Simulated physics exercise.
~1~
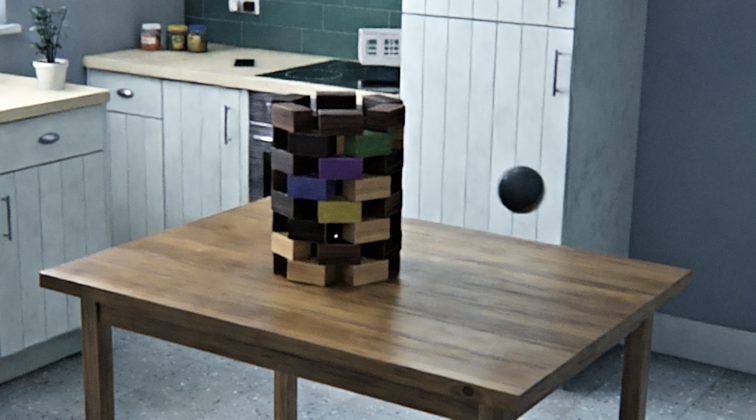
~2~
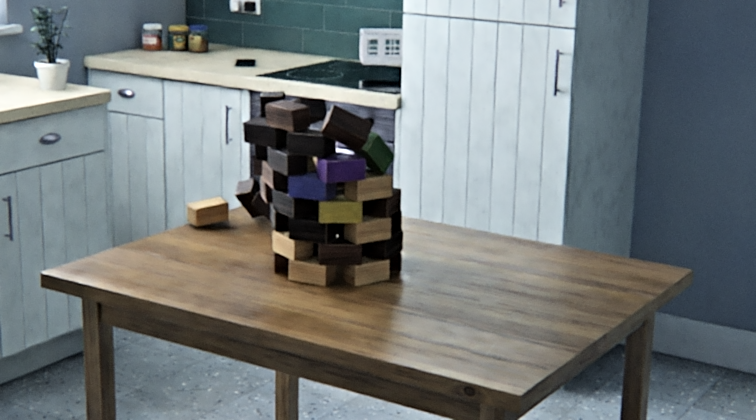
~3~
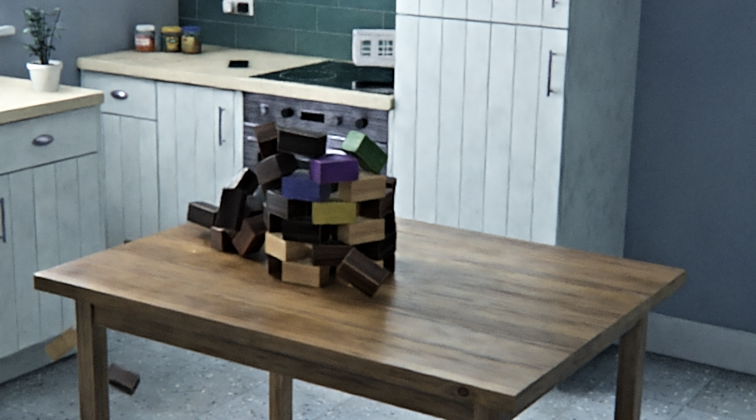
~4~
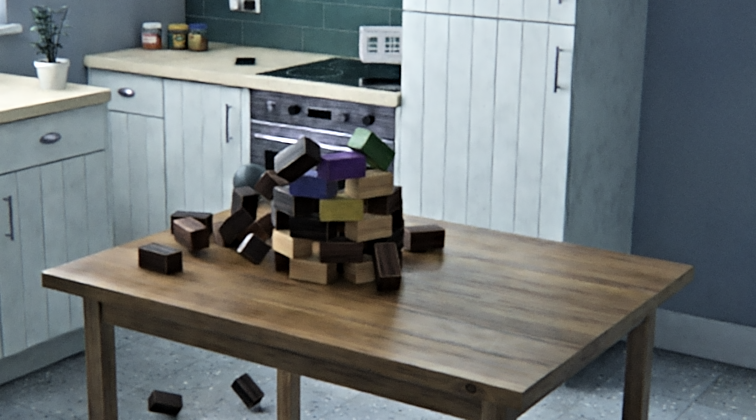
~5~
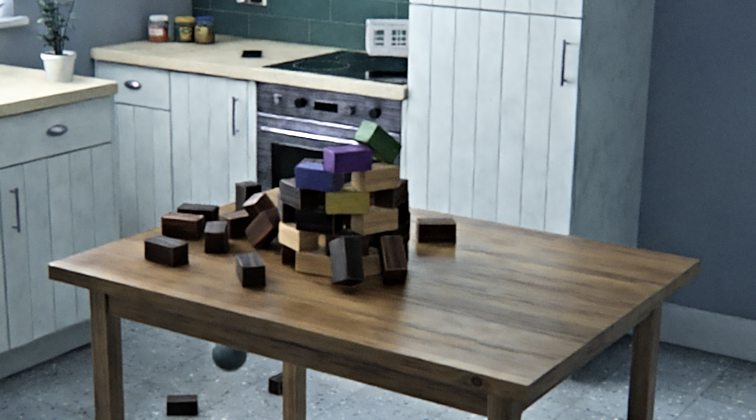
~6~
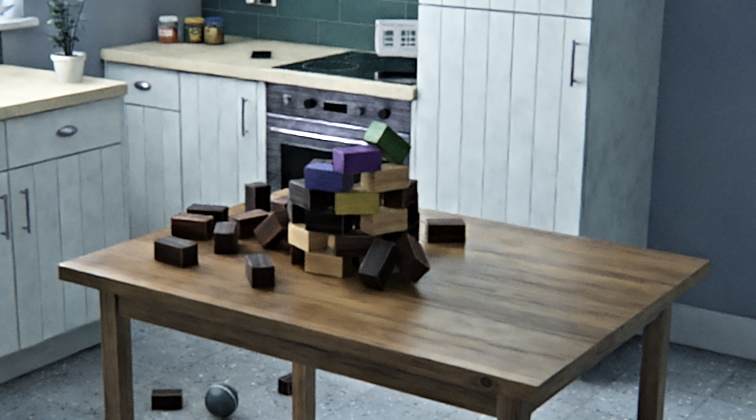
The clip shows a dark ball flying in from the right and striking a round tower of wooden blocks on a kitchen table, scattering its upper blocks across the table and floor, while the purple block stays up, the green block leans beside it, and the ball rolls below.
